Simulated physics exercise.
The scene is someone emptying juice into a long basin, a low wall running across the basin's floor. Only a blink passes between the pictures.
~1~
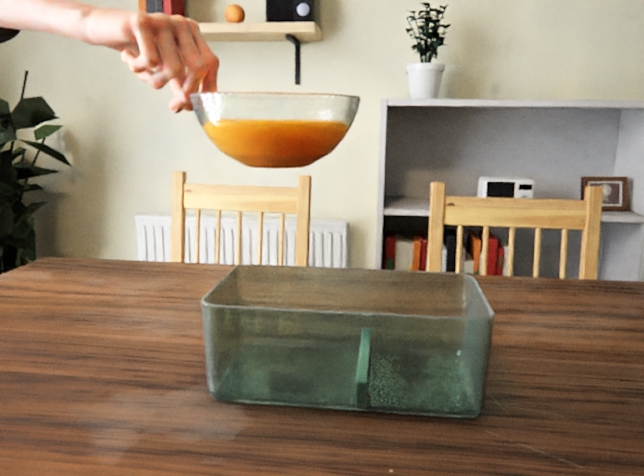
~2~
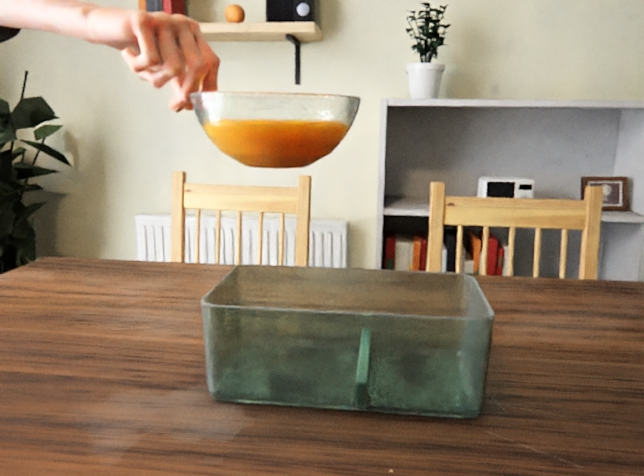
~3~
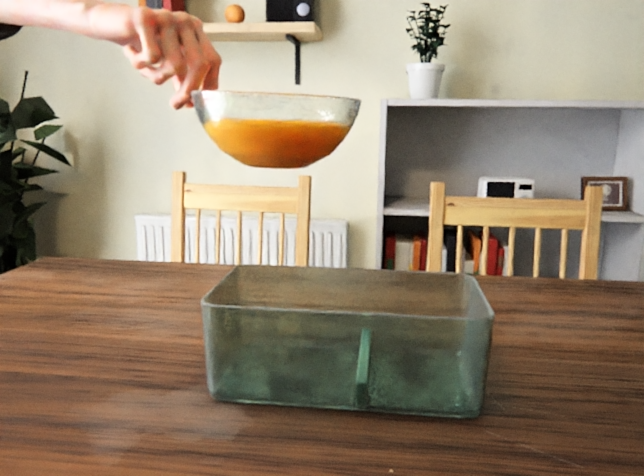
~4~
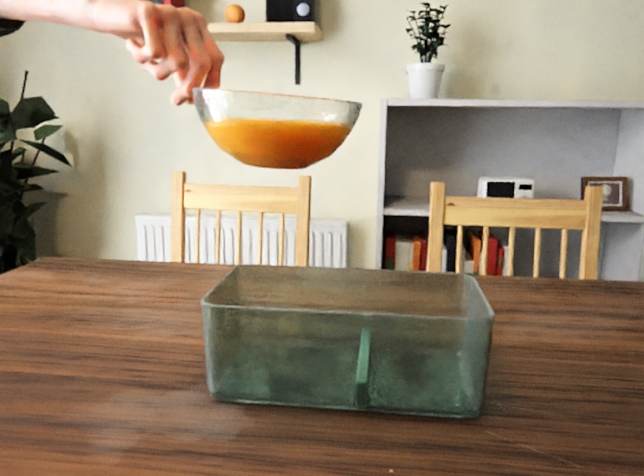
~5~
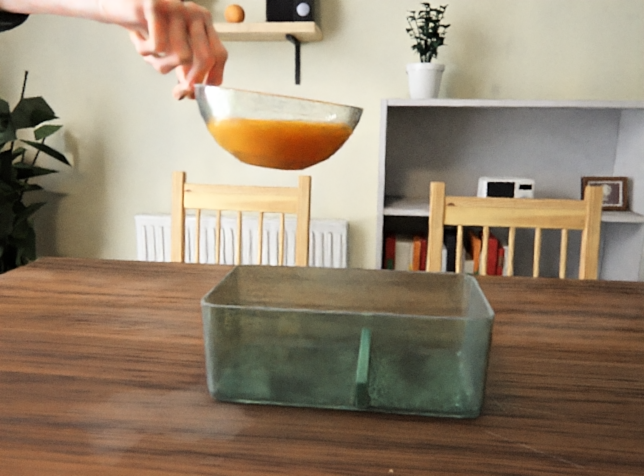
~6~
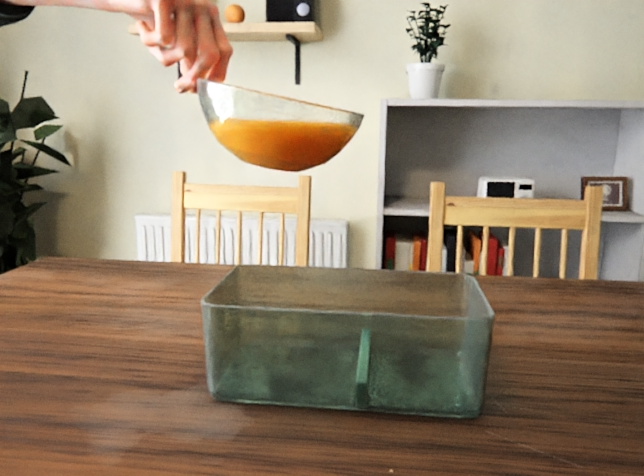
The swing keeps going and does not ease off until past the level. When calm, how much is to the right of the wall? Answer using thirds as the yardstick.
Over two thirds of it.
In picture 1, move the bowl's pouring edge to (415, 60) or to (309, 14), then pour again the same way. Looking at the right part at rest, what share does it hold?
Roughly 50 per cent, then roughly 60 per cent.
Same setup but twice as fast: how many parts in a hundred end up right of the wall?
I'd say roughly 60 in every hundred ends up there.
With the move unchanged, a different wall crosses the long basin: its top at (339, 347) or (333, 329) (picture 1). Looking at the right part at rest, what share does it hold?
About 90 per cent, then about 95 per cent.
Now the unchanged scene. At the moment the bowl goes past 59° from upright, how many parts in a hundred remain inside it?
Near 50 in a hundred still remains.
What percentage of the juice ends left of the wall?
Share approx. 20 %.
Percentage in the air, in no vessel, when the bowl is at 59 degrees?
I'd reckon some 35 per cent.
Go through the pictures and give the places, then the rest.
The first frame shows tilt 0°; pouring edge (359, 99); surface from (208, 121) to (350, 122); the long basin's rim runs from (221, 284) to (483, 296); the wall's top is at (365, 353).
The second frame shows tilt 0°; pouring edge (359, 100); surface from (208, 121) to (350, 123).
The third frame shows tilt 2°; pouring edge (360, 102); surface from (209, 120) to (350, 124).
The fourth frame shows tilt 4°; pouring edge (361, 105); surface from (210, 120) to (351, 124).
The fifth frame shows tilt 7°; pouring edge (362, 110); surface from (212, 119) to (353, 125).
The sixth frame shows tilt 11°; pouring edge (363, 117); surface from (215, 120) to (357, 125).
A moment on, the bowl is tipped part way and 50 per cent is still to pour, 0 is left of the wall and 14 right of it.
Next, the bowl is tipped on its side and 1 per cent is still to pour, 11 is left of the wall and 80 right of it.
Then the bowl is tipped right over and 0 per cent is still to pour, 20 is left of the wall and 79 right of it.
Later the bowl is tipped right over and 0 per cent is still to pour, 20 is left of the wall and 79 right of it.
Finally, 20 per cent lies left of the wall, 79 right of it and 1 outside.
